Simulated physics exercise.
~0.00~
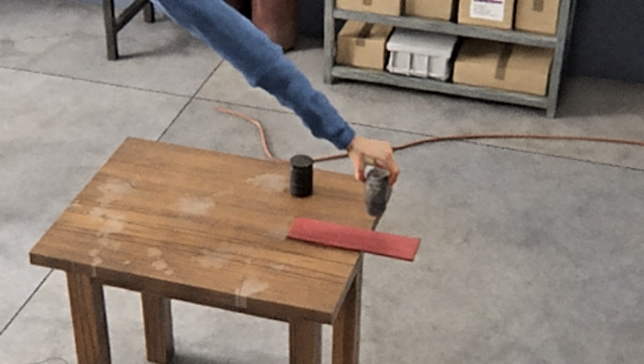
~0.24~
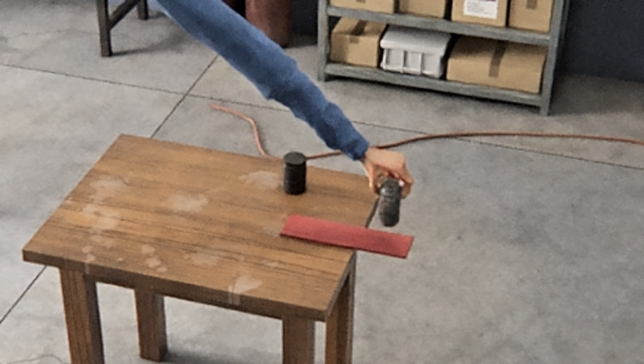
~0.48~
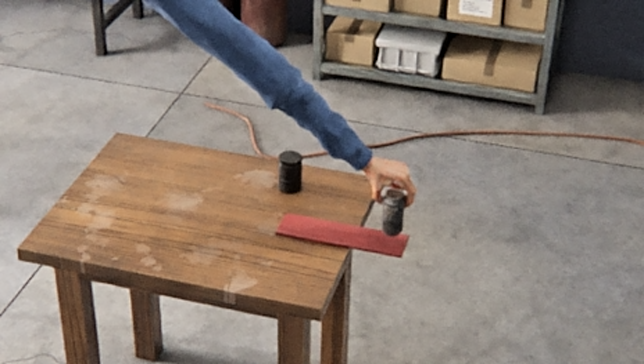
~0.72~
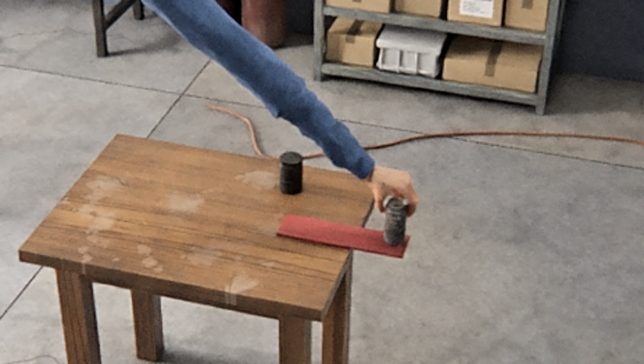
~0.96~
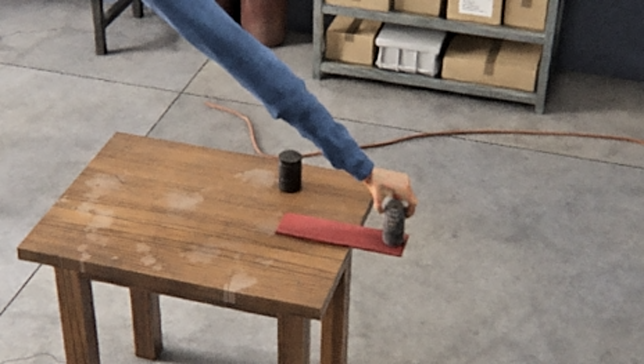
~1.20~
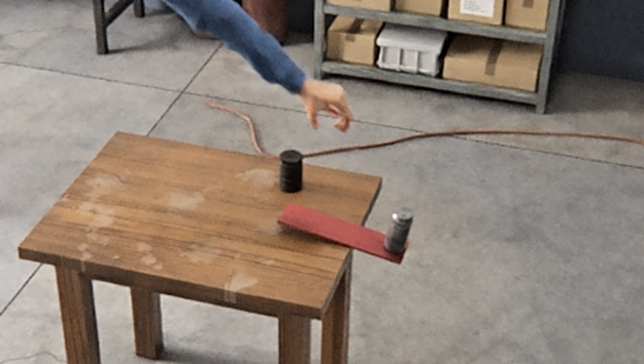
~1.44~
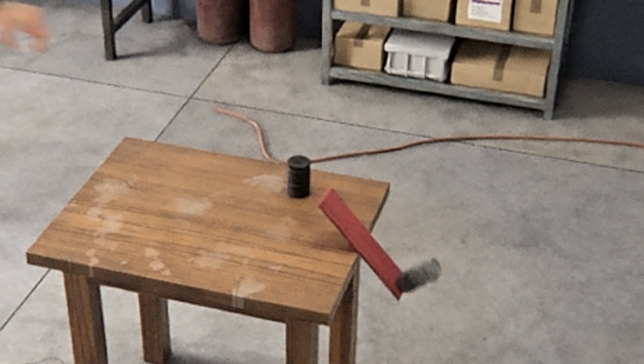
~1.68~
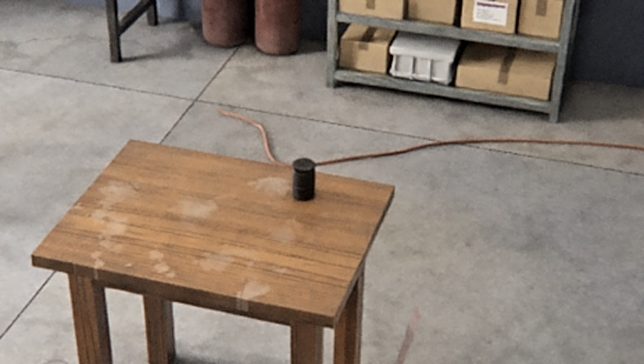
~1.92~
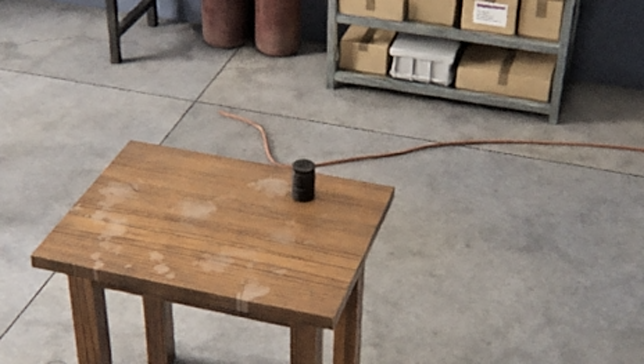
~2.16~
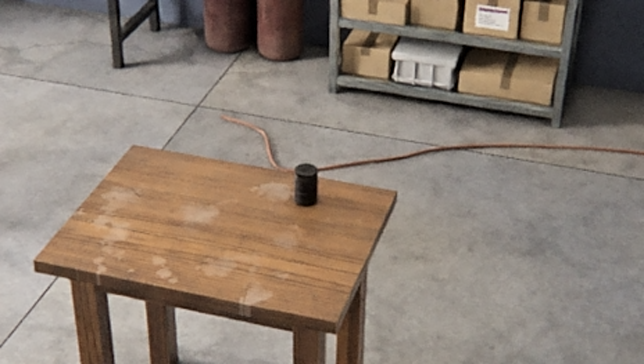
A hand sets a grey can on an overhanging red board, which tips off the table.
